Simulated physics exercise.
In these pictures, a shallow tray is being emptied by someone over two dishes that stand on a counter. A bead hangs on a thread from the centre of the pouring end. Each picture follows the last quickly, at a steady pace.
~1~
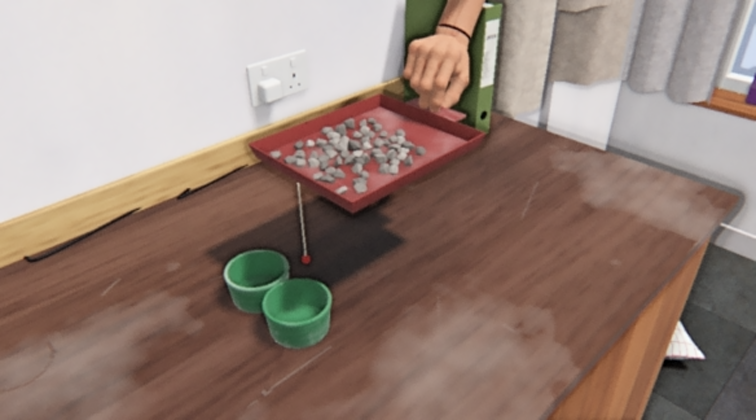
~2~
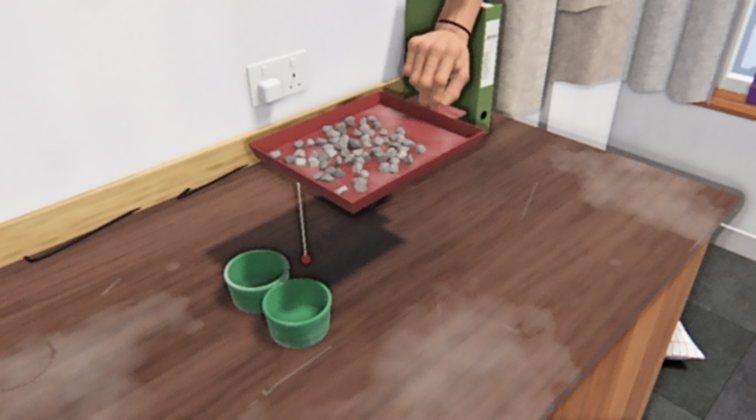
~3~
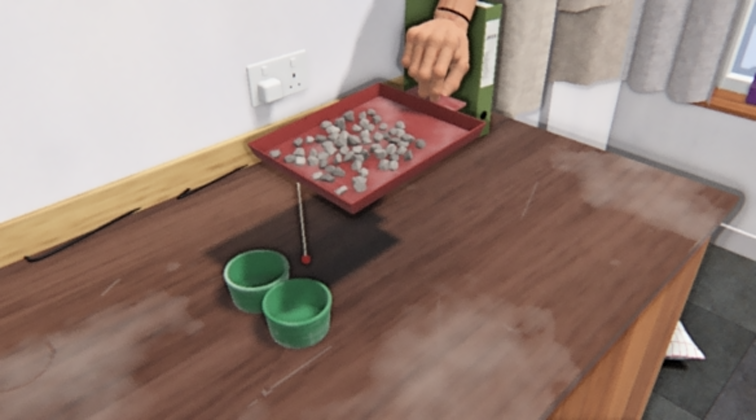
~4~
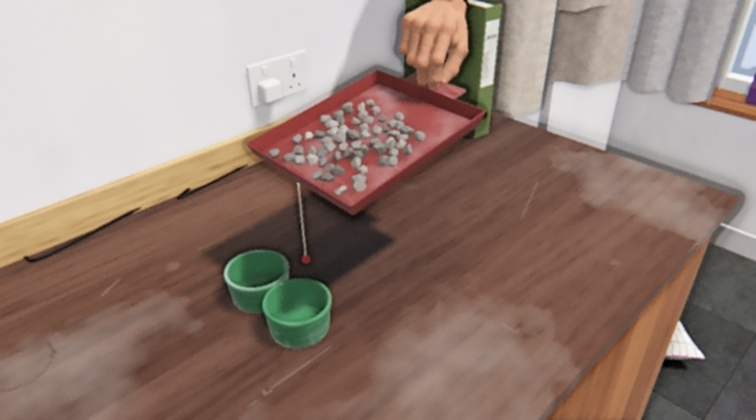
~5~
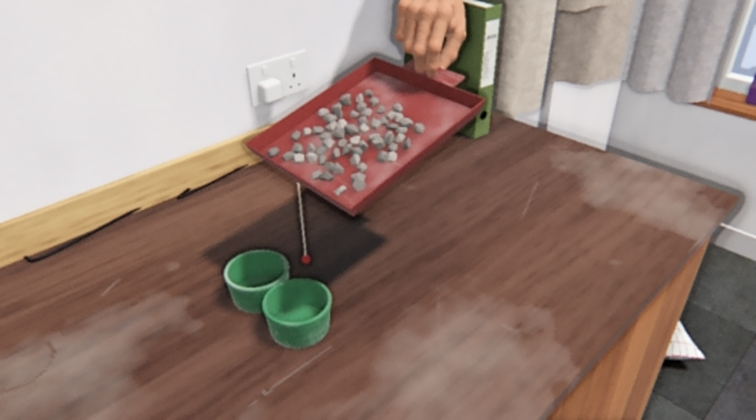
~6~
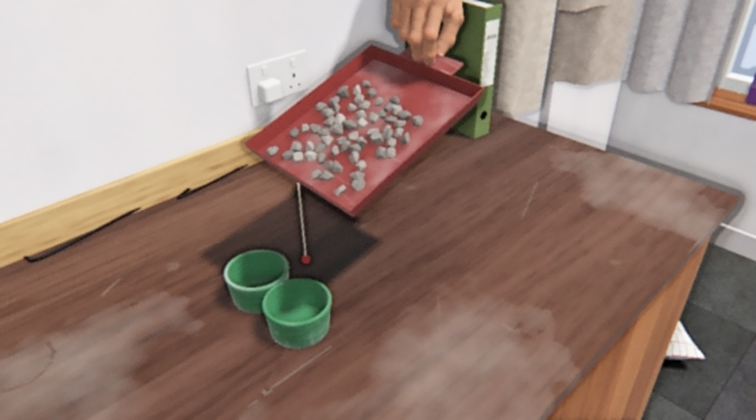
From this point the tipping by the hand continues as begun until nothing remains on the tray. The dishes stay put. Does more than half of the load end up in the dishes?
Yes.
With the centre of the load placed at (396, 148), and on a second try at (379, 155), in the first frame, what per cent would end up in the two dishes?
First 50 %, then 60 %.
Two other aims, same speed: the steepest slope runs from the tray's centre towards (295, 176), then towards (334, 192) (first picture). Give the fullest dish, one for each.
Leftward dish for the first, Rightward dish for the second.
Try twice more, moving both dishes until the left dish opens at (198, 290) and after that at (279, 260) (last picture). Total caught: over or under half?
Held in all, by try: A smaller portion, then a smaller portion.
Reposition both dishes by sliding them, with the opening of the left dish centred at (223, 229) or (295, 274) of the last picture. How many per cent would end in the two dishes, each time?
0 %, 60 %.
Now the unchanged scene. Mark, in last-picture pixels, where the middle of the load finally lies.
The centre ends up roughly at (299, 323).
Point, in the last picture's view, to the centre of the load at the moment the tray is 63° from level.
Centre estimate: (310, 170).
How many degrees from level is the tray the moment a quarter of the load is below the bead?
100°, roughly.
Soon, tray tipped steeply; nearly all on the tray; a stray few in the air.
A while on, tray tipped right over; about half on the tray; a small part in the right dish; a small part in the left dish; a small part outside both; about a third in the air.
Towards the end, tray tipped past a quarter turn; about half in the right dish; about a quarter in the left dish; about a third outside both.
Finally, tray tipped past a quarter turn; about half in the right dish; about a quarter in the left dish; about a third outside both.
